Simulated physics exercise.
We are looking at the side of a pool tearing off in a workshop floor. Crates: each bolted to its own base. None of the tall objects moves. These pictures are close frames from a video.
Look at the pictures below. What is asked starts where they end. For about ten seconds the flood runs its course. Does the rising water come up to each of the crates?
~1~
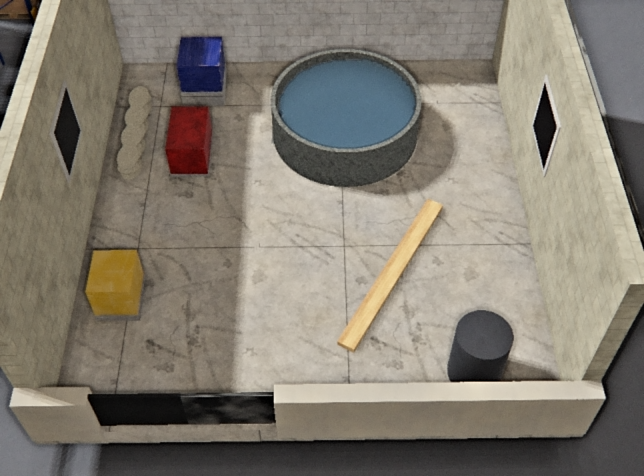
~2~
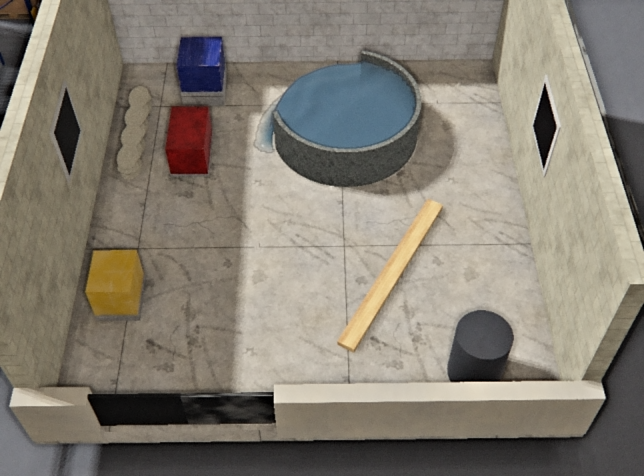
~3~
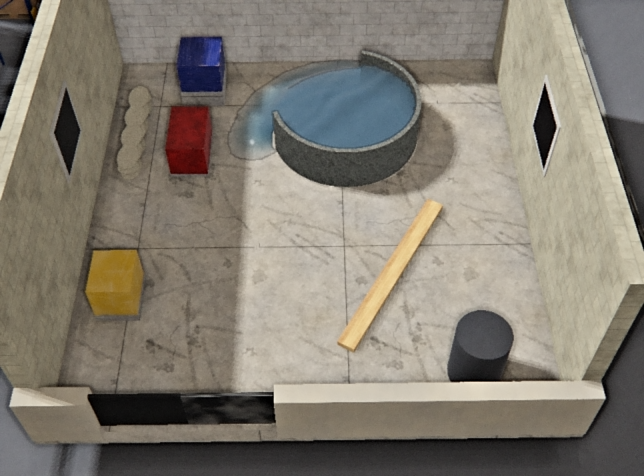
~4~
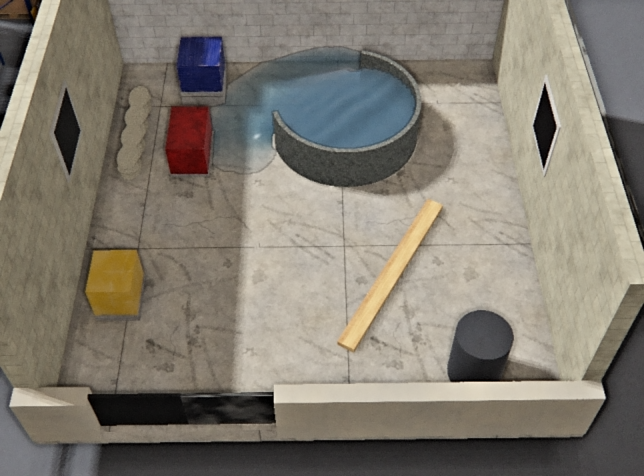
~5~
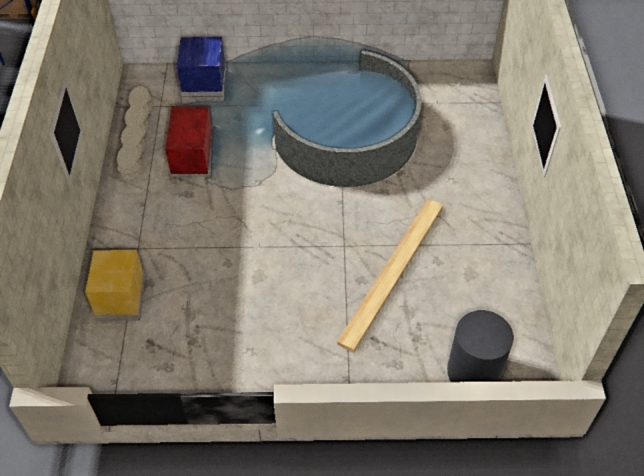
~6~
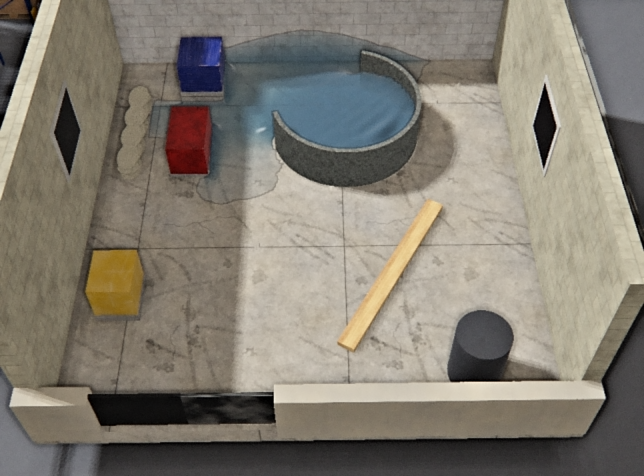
Outcome: The yellow crate will meet the water; the red crate will meet the water; the blue crate will meet the water.
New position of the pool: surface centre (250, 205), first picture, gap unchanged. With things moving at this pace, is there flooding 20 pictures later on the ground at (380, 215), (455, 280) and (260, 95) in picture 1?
As listed: No water, no water, wet.
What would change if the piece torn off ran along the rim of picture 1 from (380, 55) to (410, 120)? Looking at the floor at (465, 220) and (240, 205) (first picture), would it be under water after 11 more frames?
Submerged, untouched.
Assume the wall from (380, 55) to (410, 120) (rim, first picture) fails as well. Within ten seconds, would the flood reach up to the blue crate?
I'd say the blue crate is untouched.
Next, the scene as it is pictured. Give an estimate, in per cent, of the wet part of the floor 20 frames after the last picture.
It comes to 60 per cent.
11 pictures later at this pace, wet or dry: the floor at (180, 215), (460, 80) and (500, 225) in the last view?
First inundated, second inundated, third spared.
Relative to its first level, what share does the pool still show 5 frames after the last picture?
Some 46 per cent.
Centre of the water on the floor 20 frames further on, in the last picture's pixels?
At roughly (268, 135).
A moment on, water covers 25 % of the floor; the yellow crate not reached, the red crate water round its plinth, the blue crate water round its plinth.
Next, water covers 40 % of the floor; the yellow crate water round its plinth, the red crate water round its plinth, the blue crate water round its plinth.
Then, water covers 60 % of the floor; the yellow crate water round its plinth, the red crate water round its plinth, the blue crate water round its plinth.
Later, water covers 95 % of the floor; the yellow crate water round its plinth, the red crate water round its plinth, the blue crate water round its plinth.
In the end, water covers 95 % of the floor; the yellow crate was topped, the red crate was topped, the blue crate was topped.
